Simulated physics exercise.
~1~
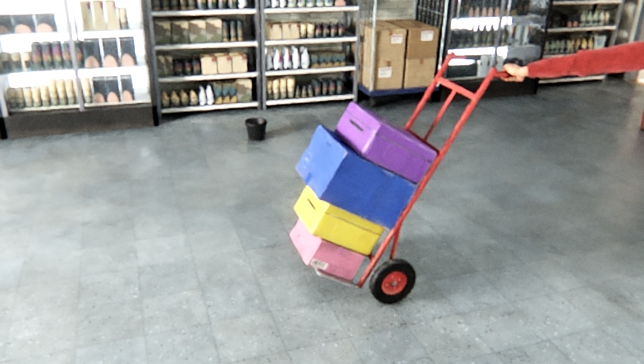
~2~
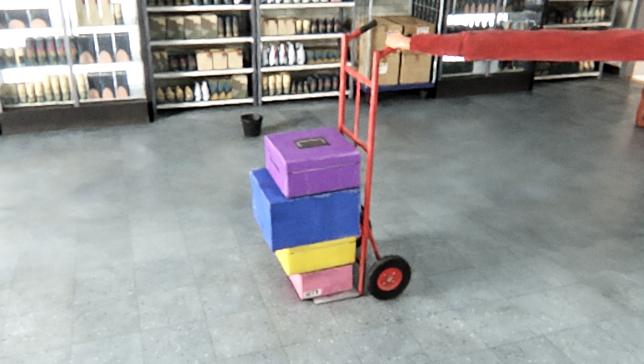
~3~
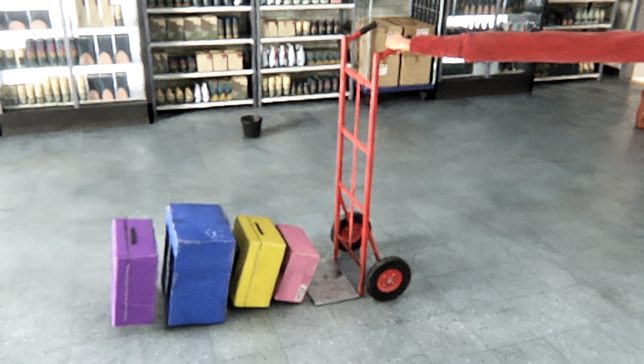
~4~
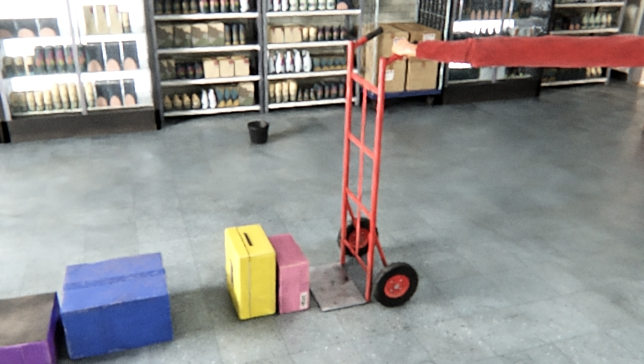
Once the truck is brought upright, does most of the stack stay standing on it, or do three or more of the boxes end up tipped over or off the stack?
Three or more of the boxes end up tipped over or off the stack. The purple and blue ones lie off to the left, and the yellow and pink ones are toppled near the plate.
